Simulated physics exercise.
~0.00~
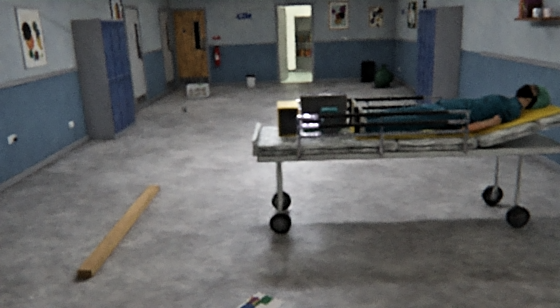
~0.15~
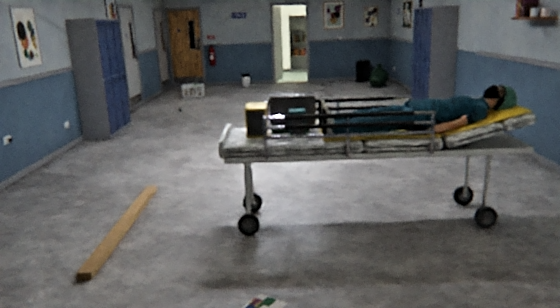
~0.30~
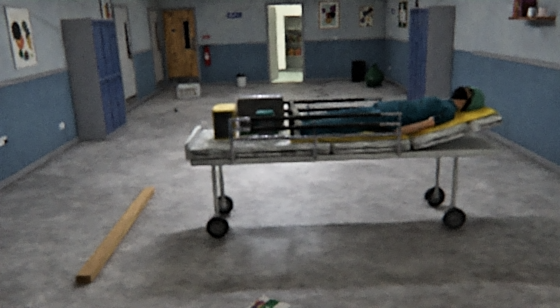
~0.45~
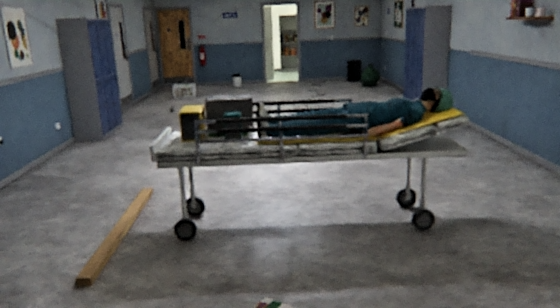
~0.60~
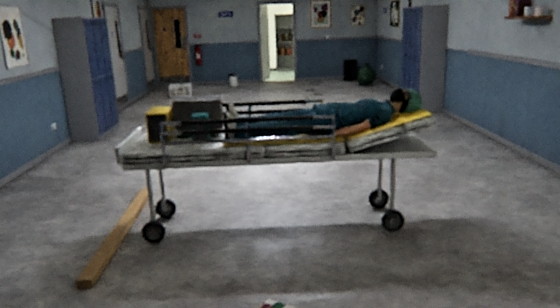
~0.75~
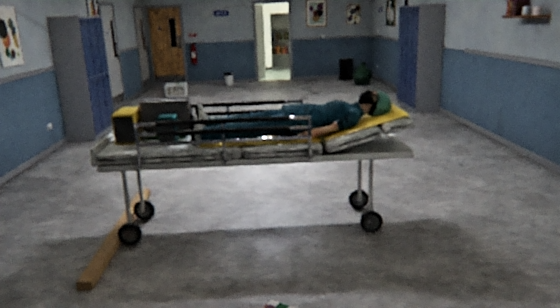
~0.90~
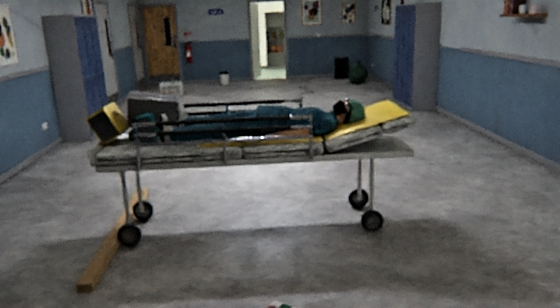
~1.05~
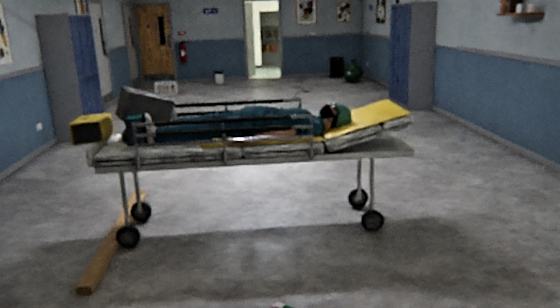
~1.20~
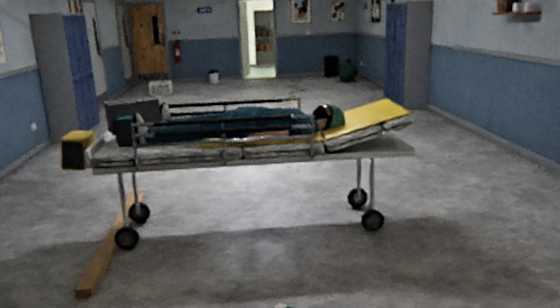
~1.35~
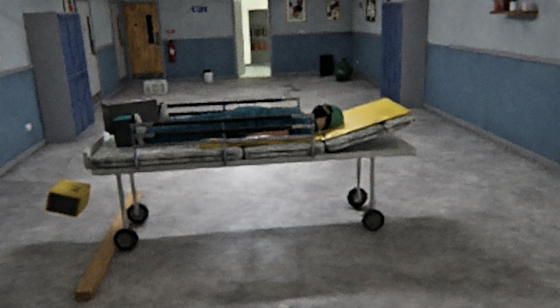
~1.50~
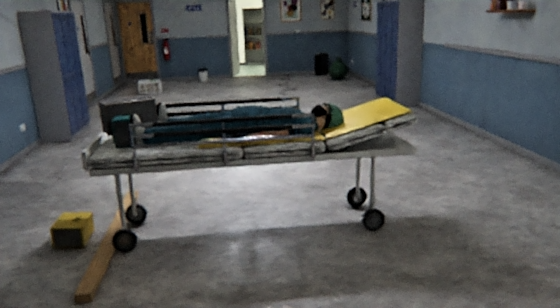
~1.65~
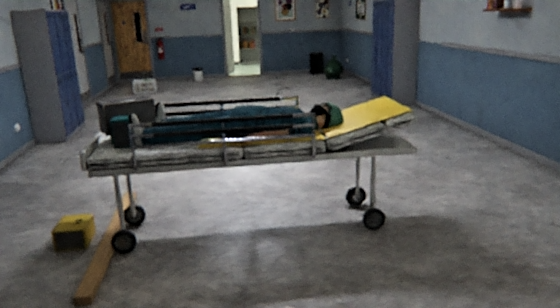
A wheeled hospital trolley carrying a limp person lying down rolled left across a ward and stopped abruptly, and a yellow box at its left end tipped over the edge and dropped to the floor, while the person and the other things stayed on top.
